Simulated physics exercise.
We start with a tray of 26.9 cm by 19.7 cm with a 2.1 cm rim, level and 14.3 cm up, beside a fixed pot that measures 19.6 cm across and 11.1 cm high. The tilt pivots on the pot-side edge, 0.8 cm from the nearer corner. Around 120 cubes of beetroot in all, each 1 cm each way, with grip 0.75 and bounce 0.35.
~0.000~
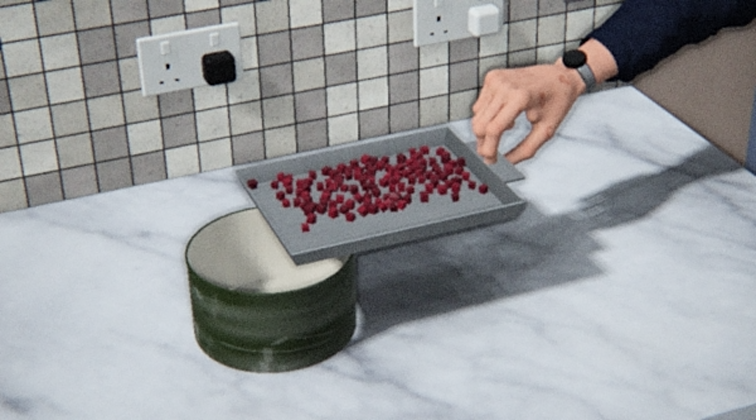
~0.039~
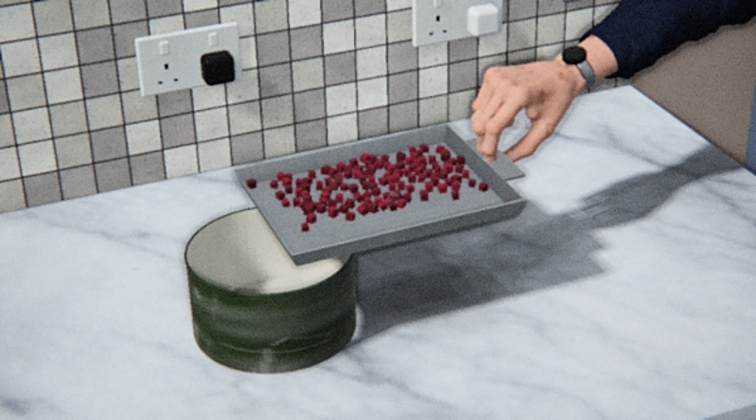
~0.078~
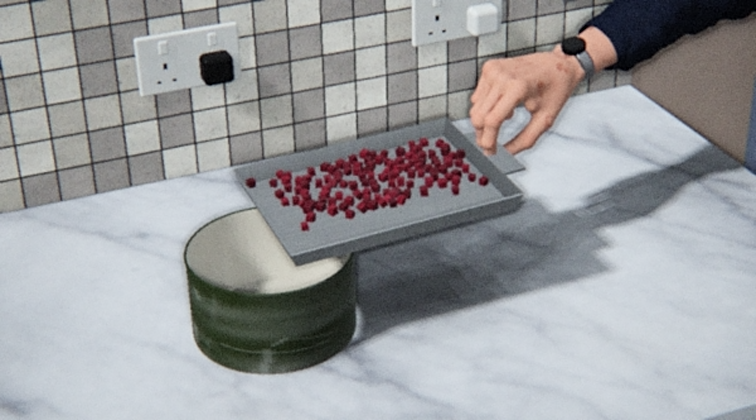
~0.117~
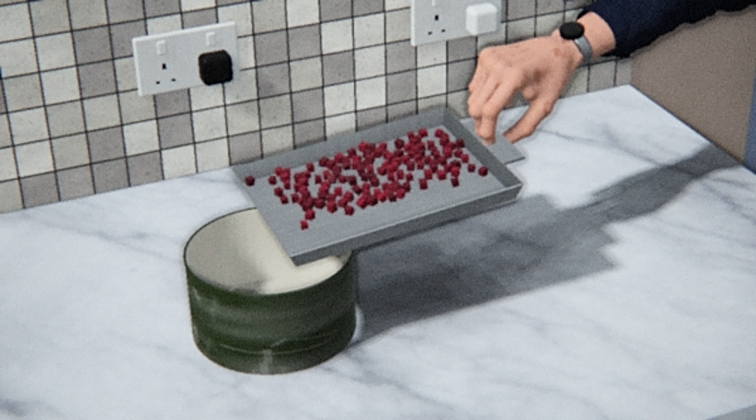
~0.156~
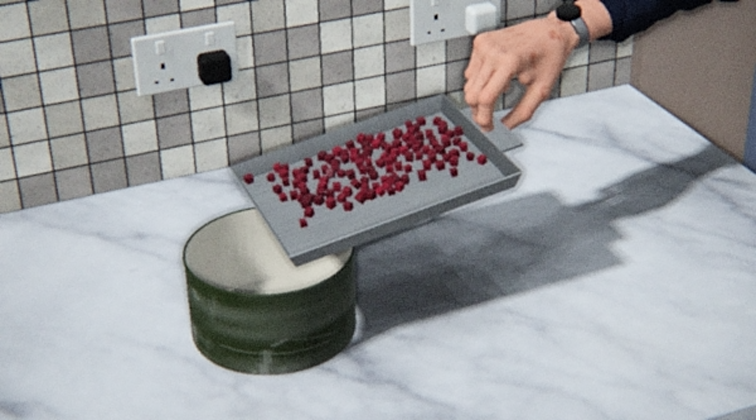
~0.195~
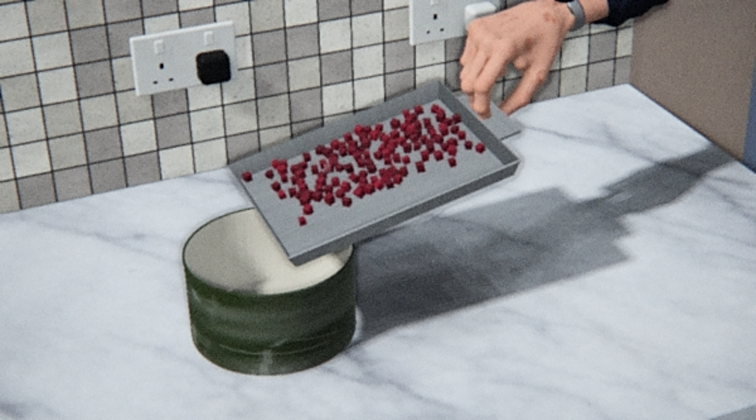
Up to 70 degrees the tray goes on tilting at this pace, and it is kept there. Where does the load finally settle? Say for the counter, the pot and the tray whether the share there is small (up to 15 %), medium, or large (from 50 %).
Counter: Medium. Pot: Medium. Tray: Medium.
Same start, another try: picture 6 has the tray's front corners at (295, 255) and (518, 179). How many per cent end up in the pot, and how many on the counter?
You'd end with pot at 0 and counter at 90.
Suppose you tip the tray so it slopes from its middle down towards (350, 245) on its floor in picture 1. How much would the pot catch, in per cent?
The share would be about 0 percent.
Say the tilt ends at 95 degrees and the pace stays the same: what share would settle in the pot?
In that case some 55 per cent.
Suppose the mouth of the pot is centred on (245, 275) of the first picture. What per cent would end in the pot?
It would come to around 70 percent.
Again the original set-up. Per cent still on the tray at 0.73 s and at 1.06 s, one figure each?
In order, near 100 and near 35.
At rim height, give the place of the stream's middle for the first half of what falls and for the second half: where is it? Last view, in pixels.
At roughly (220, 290) first, later on at (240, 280).
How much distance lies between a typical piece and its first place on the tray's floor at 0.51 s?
Roughly 1 cm.
After 0.51 s, tilt 40 degrees; the tray holds 100 %, the pot 0 %.
After 0.73 s, tilt 60 degrees; the tray holds 100 %, the pot 0 %.
After 1.06 s, tilt 70 degrees; the tray holds 35 %, the pot 25 %.
In the end, at 2.3 s, counter 40 %, pot 35 %, tray 25 %.
